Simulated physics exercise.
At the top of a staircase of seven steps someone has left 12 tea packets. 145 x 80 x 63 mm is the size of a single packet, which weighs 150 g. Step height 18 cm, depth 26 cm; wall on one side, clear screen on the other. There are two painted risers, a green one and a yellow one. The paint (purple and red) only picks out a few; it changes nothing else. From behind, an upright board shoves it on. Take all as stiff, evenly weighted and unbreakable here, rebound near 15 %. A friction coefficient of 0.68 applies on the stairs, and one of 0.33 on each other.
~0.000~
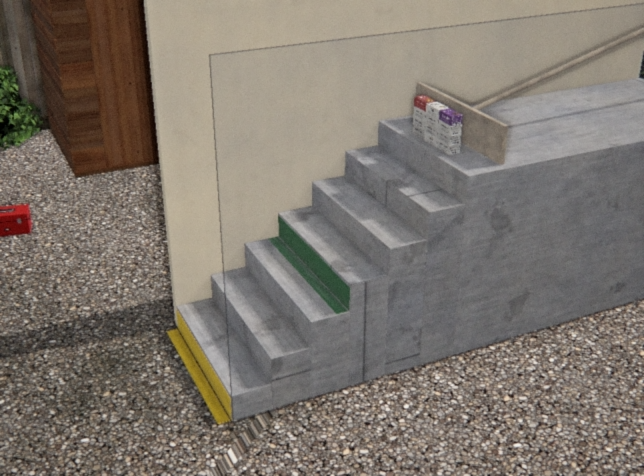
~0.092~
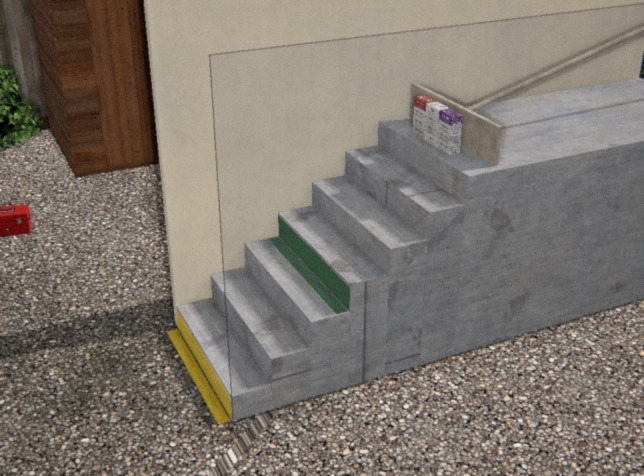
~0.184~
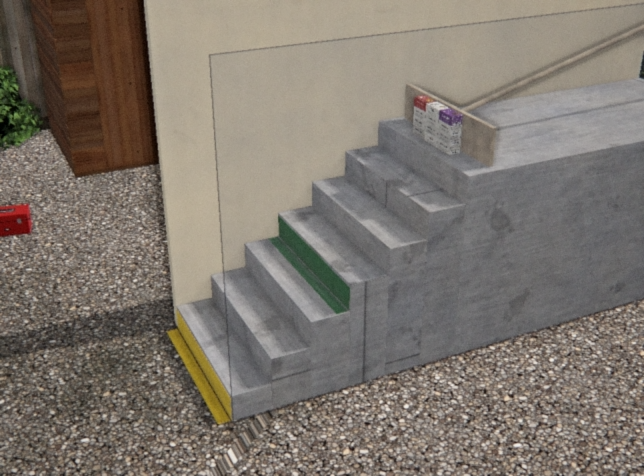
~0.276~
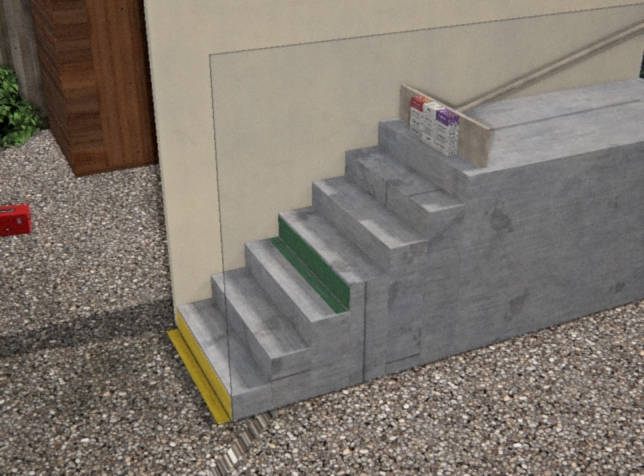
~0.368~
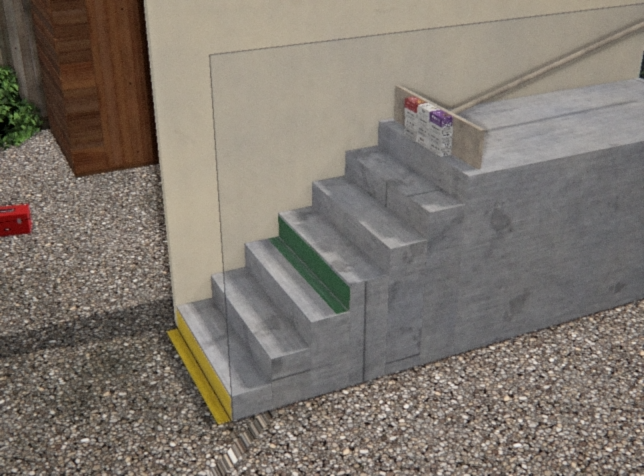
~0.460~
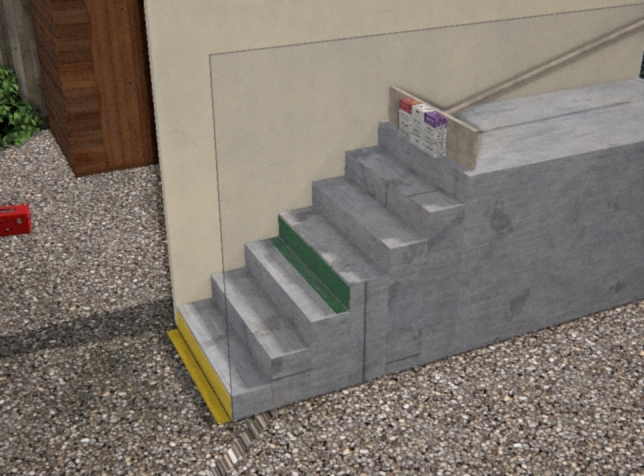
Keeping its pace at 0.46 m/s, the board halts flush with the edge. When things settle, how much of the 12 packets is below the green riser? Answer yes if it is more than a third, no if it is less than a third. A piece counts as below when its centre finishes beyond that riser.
No.
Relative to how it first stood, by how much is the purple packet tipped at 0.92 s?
Around 50° from its start.
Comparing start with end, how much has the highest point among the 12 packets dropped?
33 cm.
After 0.56 s, none of the 12 packets below the green riser, 12 disturbed; purple packet 6° from how it stood; red packet 5° from how it stood.
After 0.72 s, none of the 12 packets below the green riser, 12 disturbed; purple packet 51° from how it stood, 9 cm lower; red packet 47° from how it stood, 8 cm lower.
After 0.92 s, none of the 12 packets below the green riser, 12 disturbed; purple packet 54° from how it stood, 44 cm lower; red packet 43° from how it stood, 43 cm lower.
After 1.38 s, 2 of the 12 packets below the green riser; purple packet on its side; red packet 42° from how it stood, 87 cm lower.
In the end (1.9 s), 2 of the 12 packets below the green riser; red packet on its side; purple packet on its side. That is 17 per cent. From the last view, middles, red packet near (267, 258), purple packet near (120, 390).
